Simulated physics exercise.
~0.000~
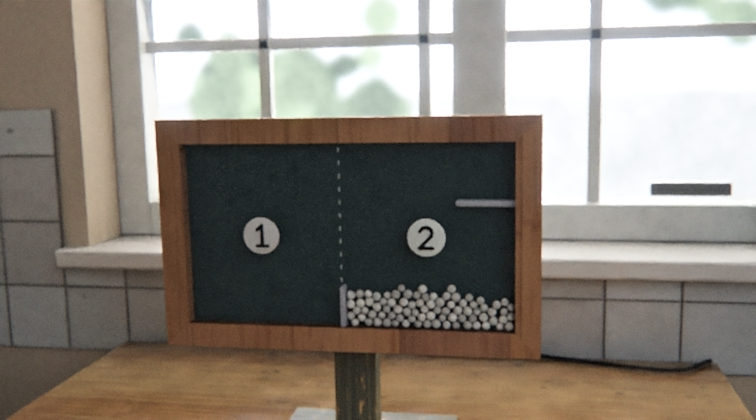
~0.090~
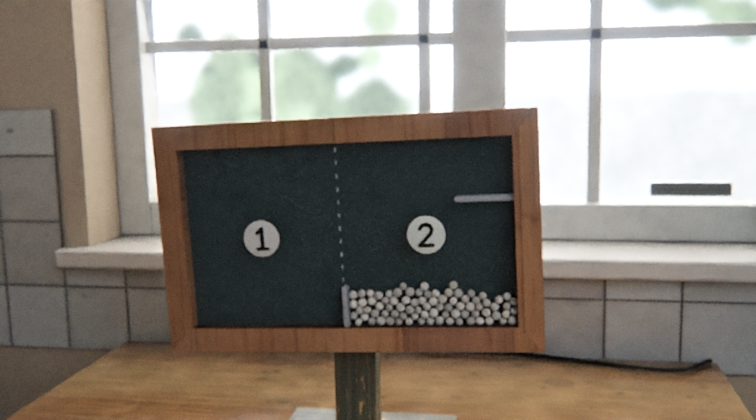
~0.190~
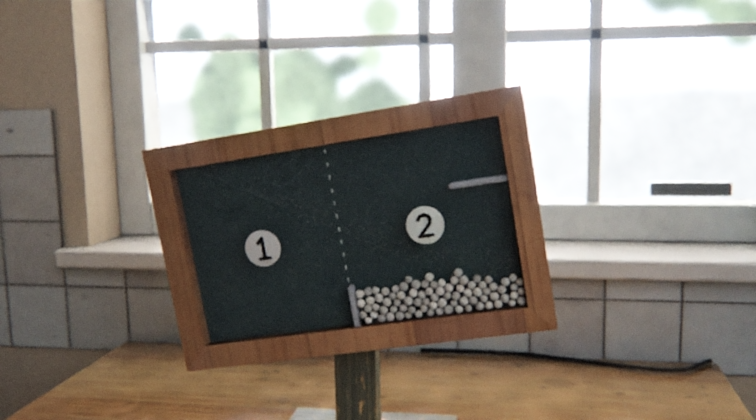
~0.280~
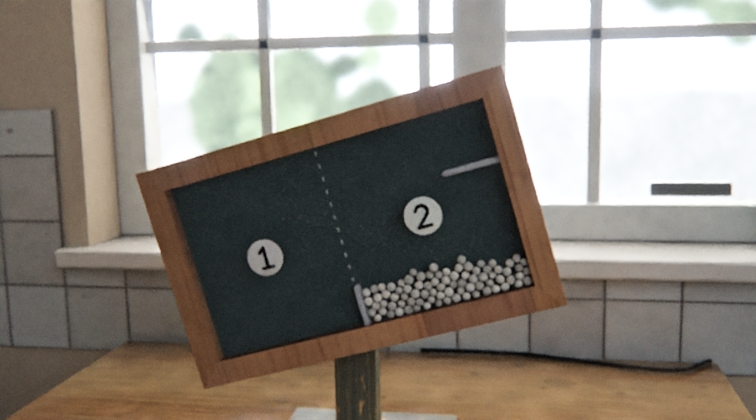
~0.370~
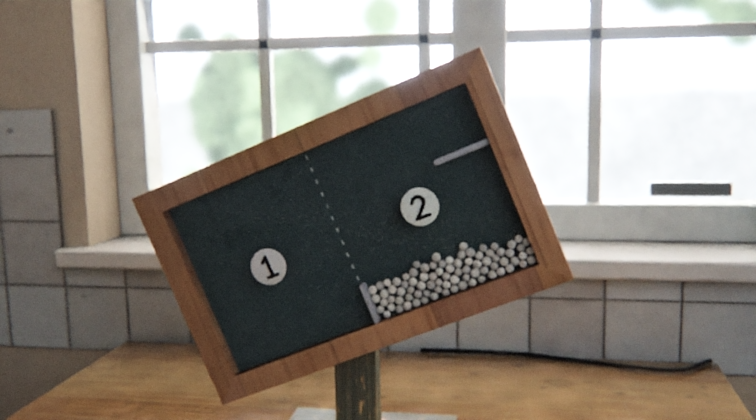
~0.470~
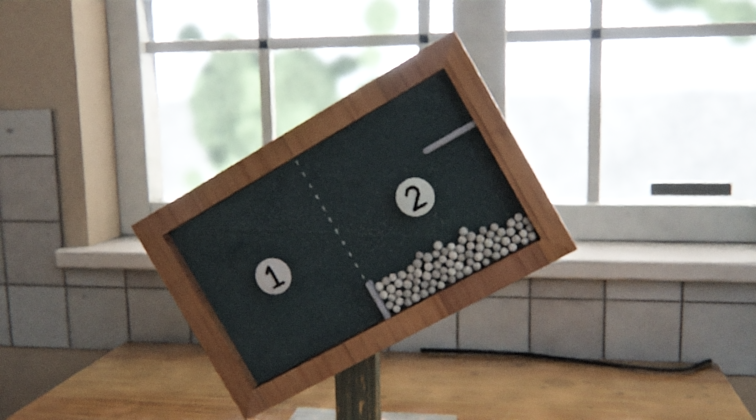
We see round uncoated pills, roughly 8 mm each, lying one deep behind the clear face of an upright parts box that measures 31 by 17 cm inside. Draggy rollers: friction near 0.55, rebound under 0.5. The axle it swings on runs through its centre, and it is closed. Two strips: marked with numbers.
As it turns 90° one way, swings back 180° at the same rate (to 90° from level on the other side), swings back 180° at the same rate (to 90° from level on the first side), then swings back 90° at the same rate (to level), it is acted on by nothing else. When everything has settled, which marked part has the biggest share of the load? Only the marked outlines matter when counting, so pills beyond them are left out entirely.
It is 1.
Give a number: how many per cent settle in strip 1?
About 60 %.
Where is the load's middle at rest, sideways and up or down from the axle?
The middle sits around 5 cm left of it and 7 cm below it.
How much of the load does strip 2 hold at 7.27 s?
40 per cent.
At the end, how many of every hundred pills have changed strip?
Something near 60 per cent end up elsewhere.
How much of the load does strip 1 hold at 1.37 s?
Share: Near 55 per cent.
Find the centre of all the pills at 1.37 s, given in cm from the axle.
Position estimate: Right 3 cm, below 5 cm.
After 1.37 s, it stands 90° anticlockwise; the pills' middle is 3 cm right of and 5 cm below the centre; no. 1, 55 %, no. 2, 45 %.
After 7.27 s, it stands 45° anticlockwise; the pills' middle is 1 cm left of and 9 cm below the centre; no. 1, 60 %, no. 2, 40 %.
After 7.96 s, it stands level; the pills' middle is 6 cm left of and 6 cm below the centre; no. 1, 60 %, no. 2, 40 %.
Settled by 8.9 s, it stands level; no. 1, 60 %, no. 2, 40 %.
